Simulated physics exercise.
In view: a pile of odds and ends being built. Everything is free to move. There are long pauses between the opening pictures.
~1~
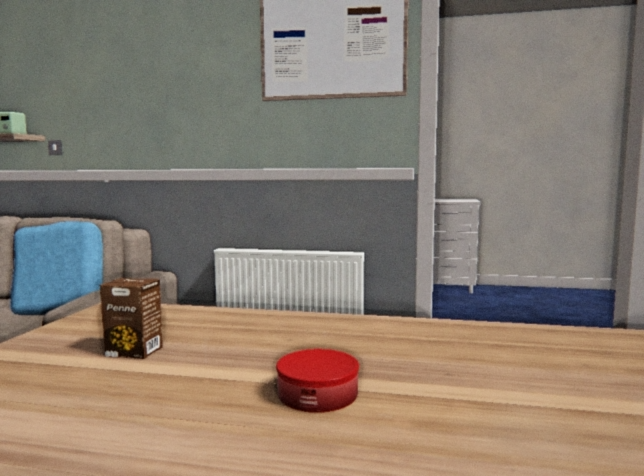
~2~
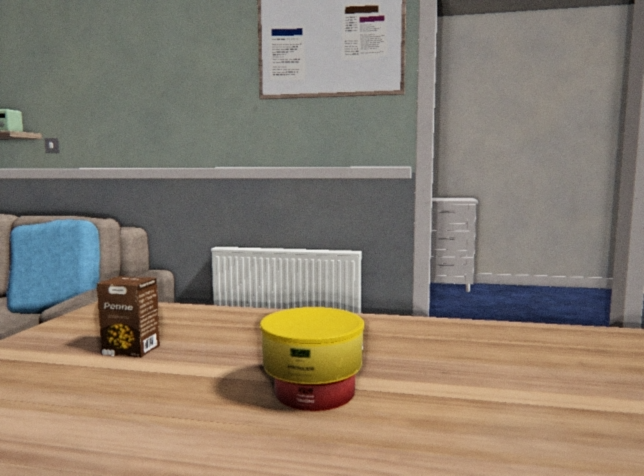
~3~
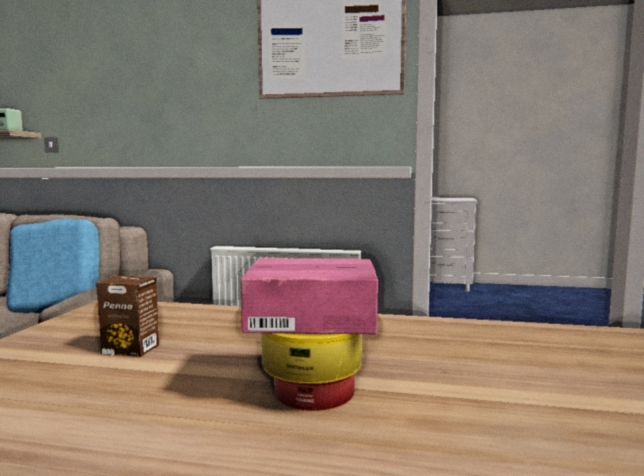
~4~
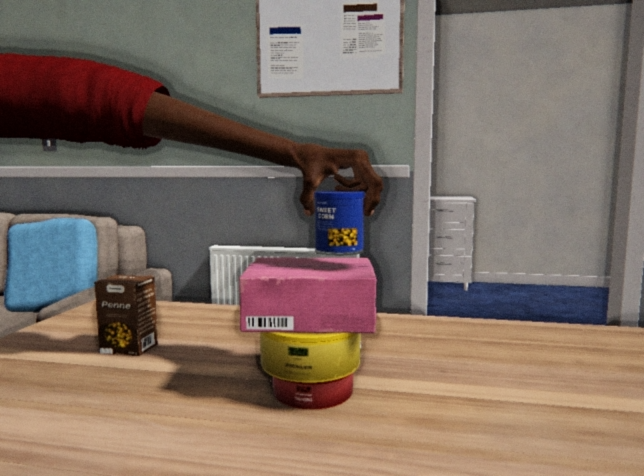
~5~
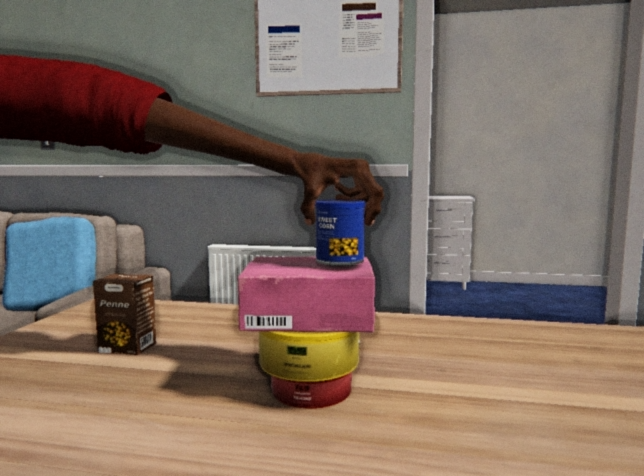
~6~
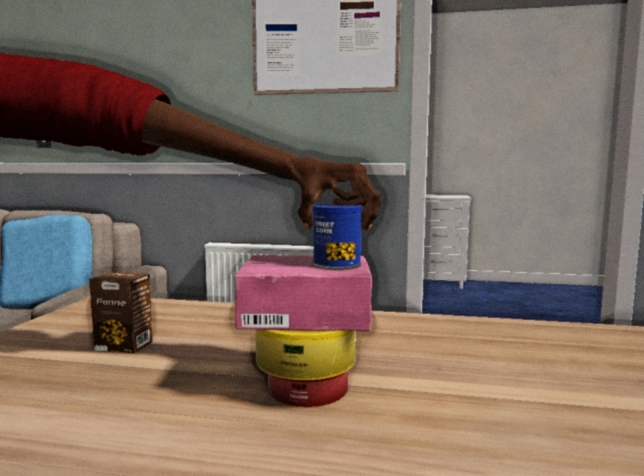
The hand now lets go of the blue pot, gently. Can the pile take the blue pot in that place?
Outcome: The pile holds.
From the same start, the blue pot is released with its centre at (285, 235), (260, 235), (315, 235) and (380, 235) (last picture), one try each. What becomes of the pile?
First, it keeps its balance; second, it keeps its balance; third, it holds; fourth, it comes apart.
Then, 0.20 s on from there, no change.
Then, 0.50 s on from there, blue pot resting near (337, 237).
In the end, all 5 unmoved. At the end, from the last picture's camera, blue pot near (337, 237). The pile keeps its balance.
